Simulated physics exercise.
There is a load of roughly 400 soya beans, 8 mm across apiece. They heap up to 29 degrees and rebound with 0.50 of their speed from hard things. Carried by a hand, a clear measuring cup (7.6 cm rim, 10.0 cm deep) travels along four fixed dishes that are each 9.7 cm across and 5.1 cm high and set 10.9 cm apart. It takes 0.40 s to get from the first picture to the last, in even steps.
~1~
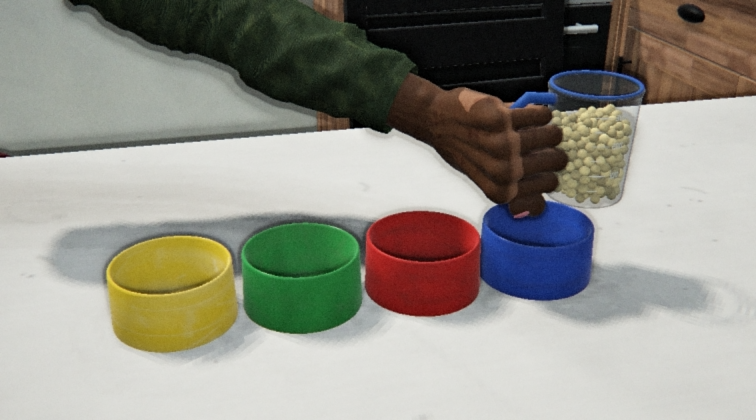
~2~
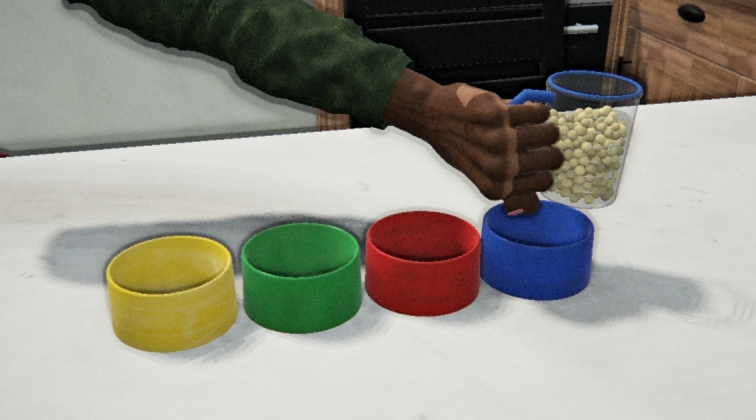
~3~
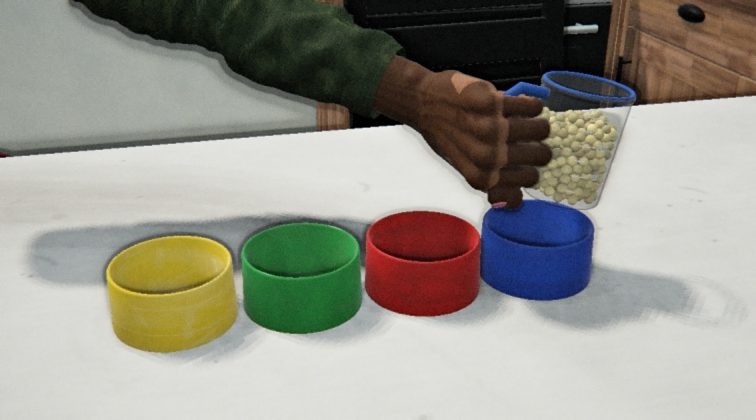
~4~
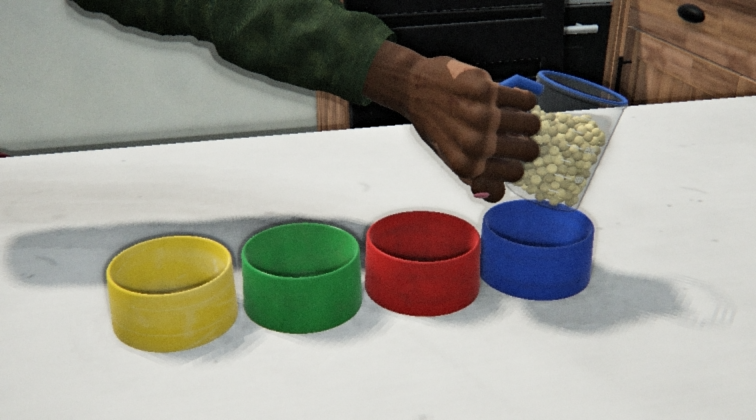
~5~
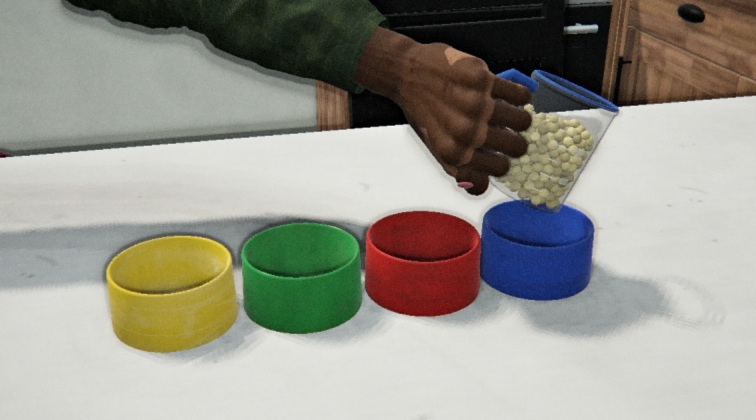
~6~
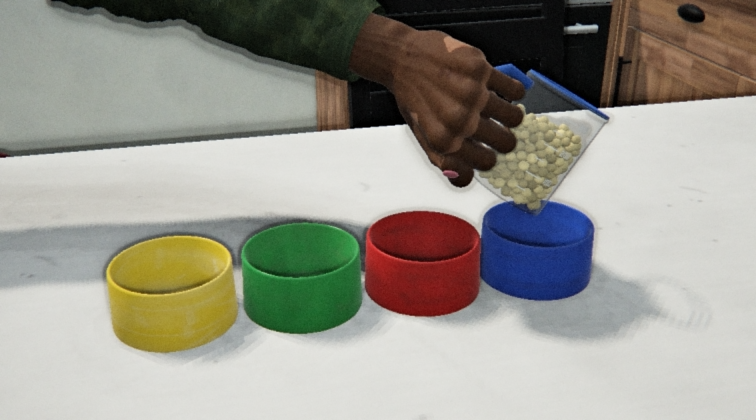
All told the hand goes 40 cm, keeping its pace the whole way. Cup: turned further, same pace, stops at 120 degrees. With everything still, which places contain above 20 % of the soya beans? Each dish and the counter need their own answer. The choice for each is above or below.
At the end, red: It should get past the one-in-five mark, blue: It should not get past the one-in-five mark, green: It should not get past the one-in-five mark, yellow: It should not get past the one-in-five mark, counter: It should not get past the one-in-five mark.
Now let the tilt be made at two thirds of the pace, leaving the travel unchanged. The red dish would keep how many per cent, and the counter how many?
It would be red 20 and counter 10.
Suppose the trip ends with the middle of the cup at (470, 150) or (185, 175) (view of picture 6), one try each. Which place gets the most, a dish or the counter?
Blue, then red.
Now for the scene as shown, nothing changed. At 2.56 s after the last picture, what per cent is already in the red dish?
Roughly 90 %.
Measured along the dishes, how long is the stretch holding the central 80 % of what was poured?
Roughly 6 centimetres.
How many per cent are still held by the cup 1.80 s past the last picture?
Around 0 in a hundred.
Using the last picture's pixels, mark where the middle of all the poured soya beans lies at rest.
Once everything settles, the centre is around (421, 264).
Then, 1.08 s after the last picture, tilt 120 degrees; cup holds 30 %, red 65 %.
Then, 1.80 s after the last picture, tilt 120 degrees; cup holds 0 %, red 90 %.
Then, 2.56 s after the last picture, tilt 120 degrees; cup holds 0 %, red 90 %.
In the end, red 95 %, blue 0 %, green 0 %, yellow 0 %, counter 5 %.
